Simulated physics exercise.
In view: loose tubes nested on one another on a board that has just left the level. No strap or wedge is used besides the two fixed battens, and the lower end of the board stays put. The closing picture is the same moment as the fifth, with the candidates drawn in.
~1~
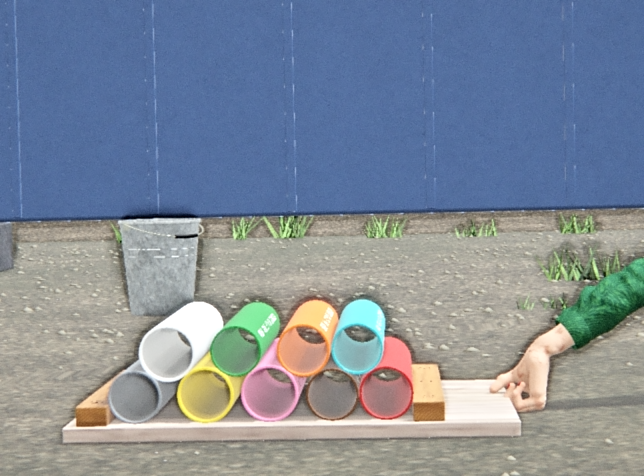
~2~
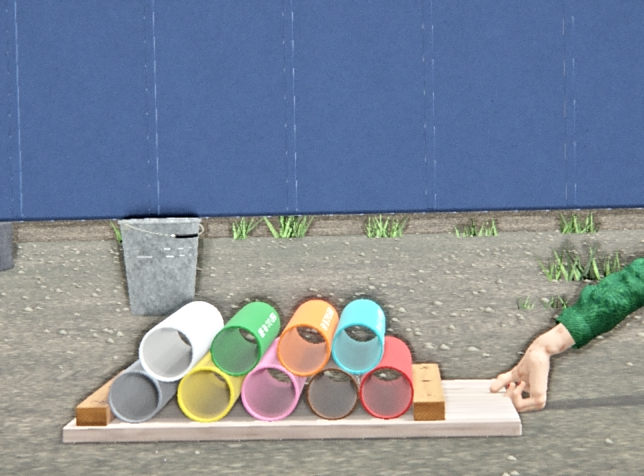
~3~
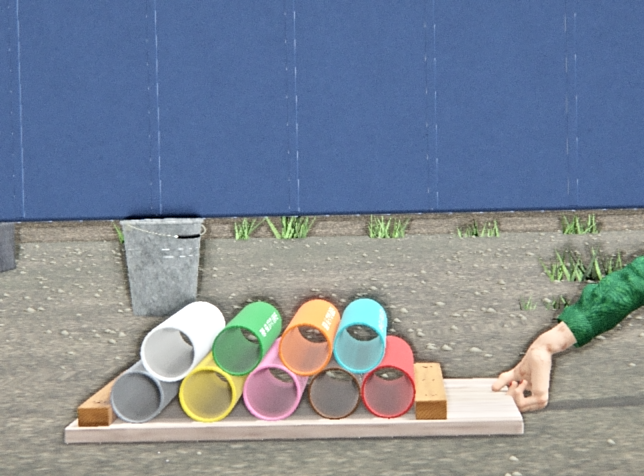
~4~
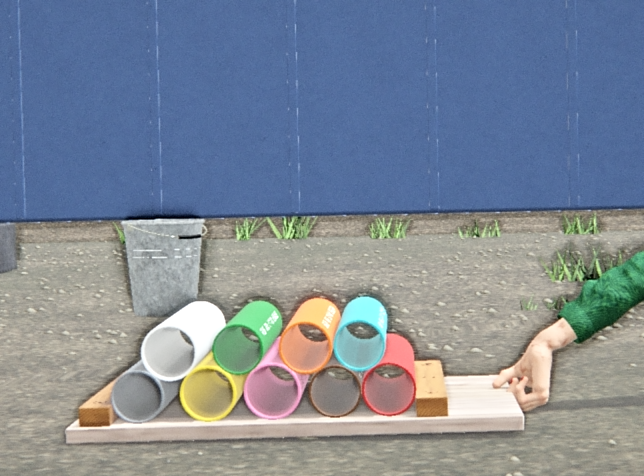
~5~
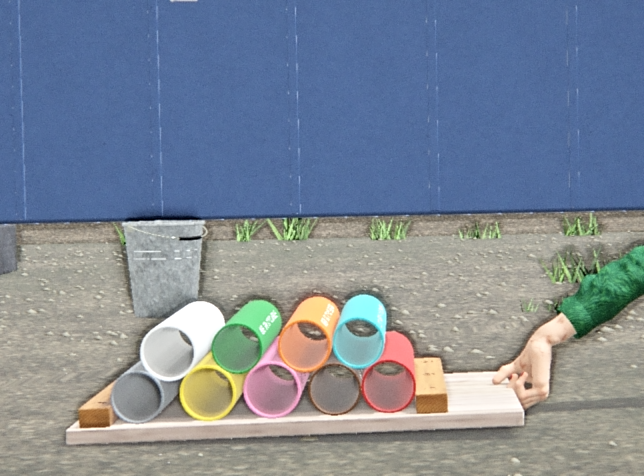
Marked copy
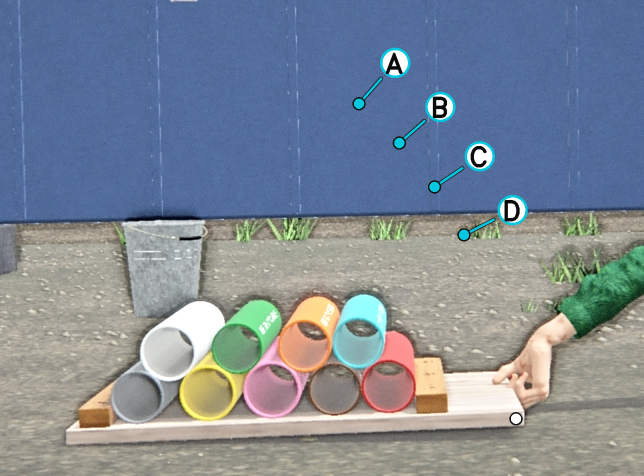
A hand in a fuzzy green sleeve reaches in from the right to the end of a pale board on gritty grey ground, seen from the front against a blue panelled wall. Nine coloured tubes nest in two rows between wooden blocks, white, green, orange and turquoise above, with a grey bucket behind. The hand raises the board's right end very slightly, while the tubes keep their places and the view barely shifts.
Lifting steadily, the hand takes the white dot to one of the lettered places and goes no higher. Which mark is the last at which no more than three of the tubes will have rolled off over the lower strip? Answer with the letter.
The answer is mark D.
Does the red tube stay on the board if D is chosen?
Yes, with D.
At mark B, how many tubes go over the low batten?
It comes to four.
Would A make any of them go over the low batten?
At A: Yes.
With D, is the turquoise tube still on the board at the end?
Yes.
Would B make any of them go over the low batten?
At B: Yes.
On the marked copy, A at (359, 104); B at (399, 143); C at (435, 187); D at (464, 235); the white dot at (516, 419).
Taking D. A third of the way, board at 16°.
Two thirds of the way, board at 26°.
When it is over, board at 26°, none over the low batten.
As for the rest, A four over the low batten (orange, turquoise, white, green); B four over the low batten (orange, turquoise, white, green); C four over the low batten (orange, turquoise, white, green).
